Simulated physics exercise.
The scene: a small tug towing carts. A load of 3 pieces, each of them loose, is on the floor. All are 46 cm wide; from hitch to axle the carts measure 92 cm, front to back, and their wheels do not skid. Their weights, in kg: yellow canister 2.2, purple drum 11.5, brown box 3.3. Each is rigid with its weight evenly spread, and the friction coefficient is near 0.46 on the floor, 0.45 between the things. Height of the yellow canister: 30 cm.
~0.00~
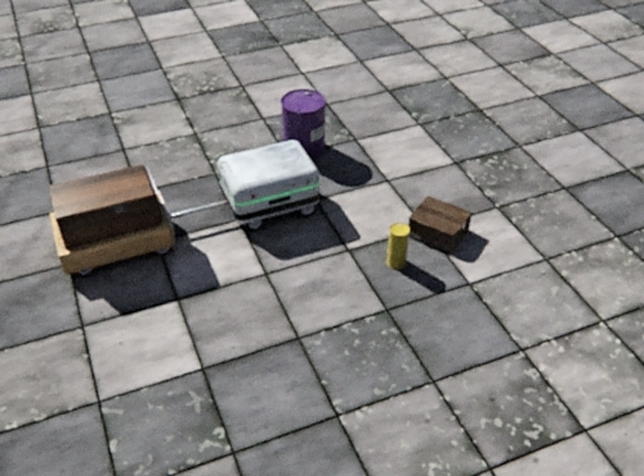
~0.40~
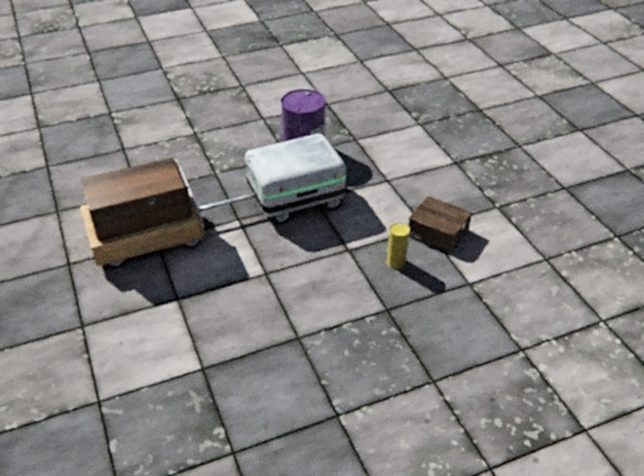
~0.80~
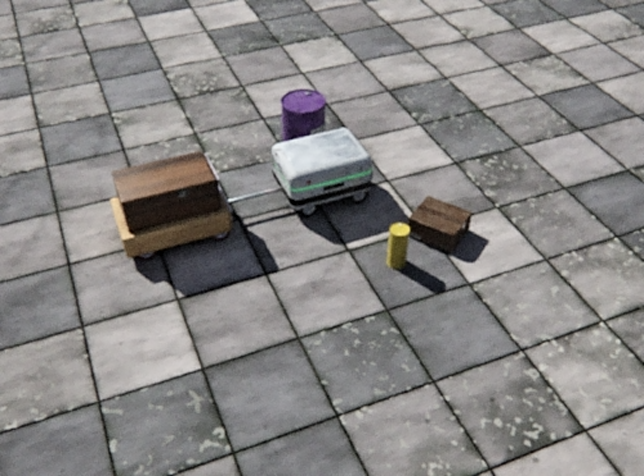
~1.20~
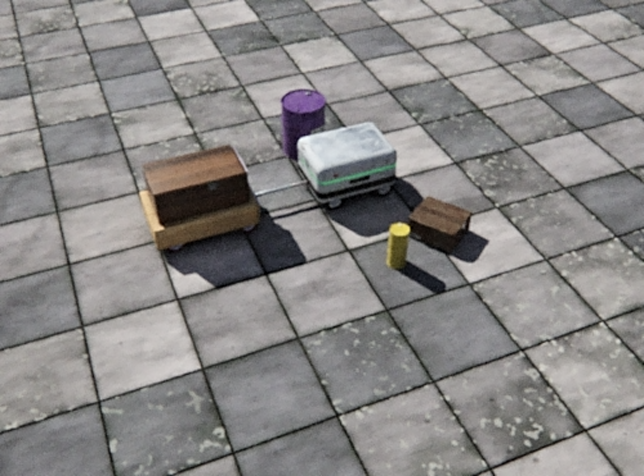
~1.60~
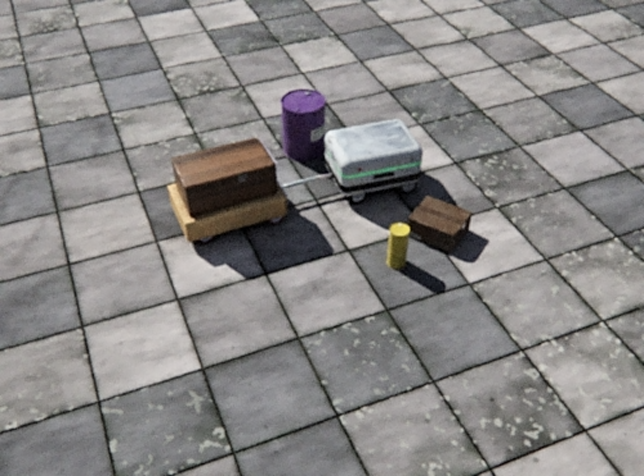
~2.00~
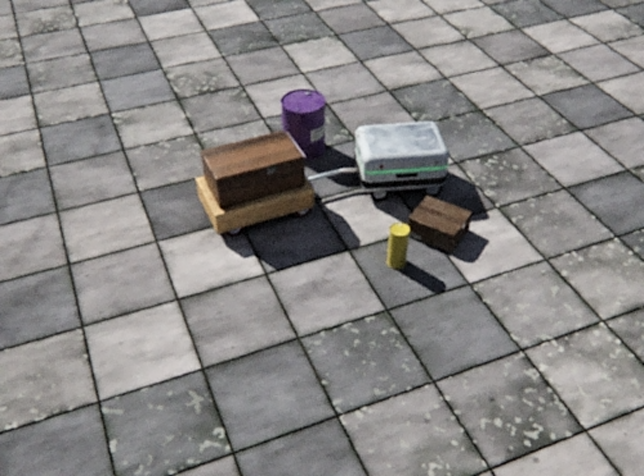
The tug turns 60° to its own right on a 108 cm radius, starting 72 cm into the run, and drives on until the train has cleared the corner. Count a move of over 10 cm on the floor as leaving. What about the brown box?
The brown box leaves its spot.
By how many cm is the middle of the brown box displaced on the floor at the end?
Some 30 cm.
Around 2.80 s, tug 143 cm along.
Around 4.00 s, tug 204 cm along; brown box shifted 6 cm near (446, 228).
Around 4.90 s, tug 250 cm along; brown box shifted 25 cm near (463, 244).
Around 6.20 s, tug 316 cm along; brown box shifted 30 cm near (465, 250).
Finally (7.6 s), not toppled but over 10 cm from the start, brown box; the other 2 still in place (within 10 cm). Final places as that camera would see them, brown box near (465, 250).
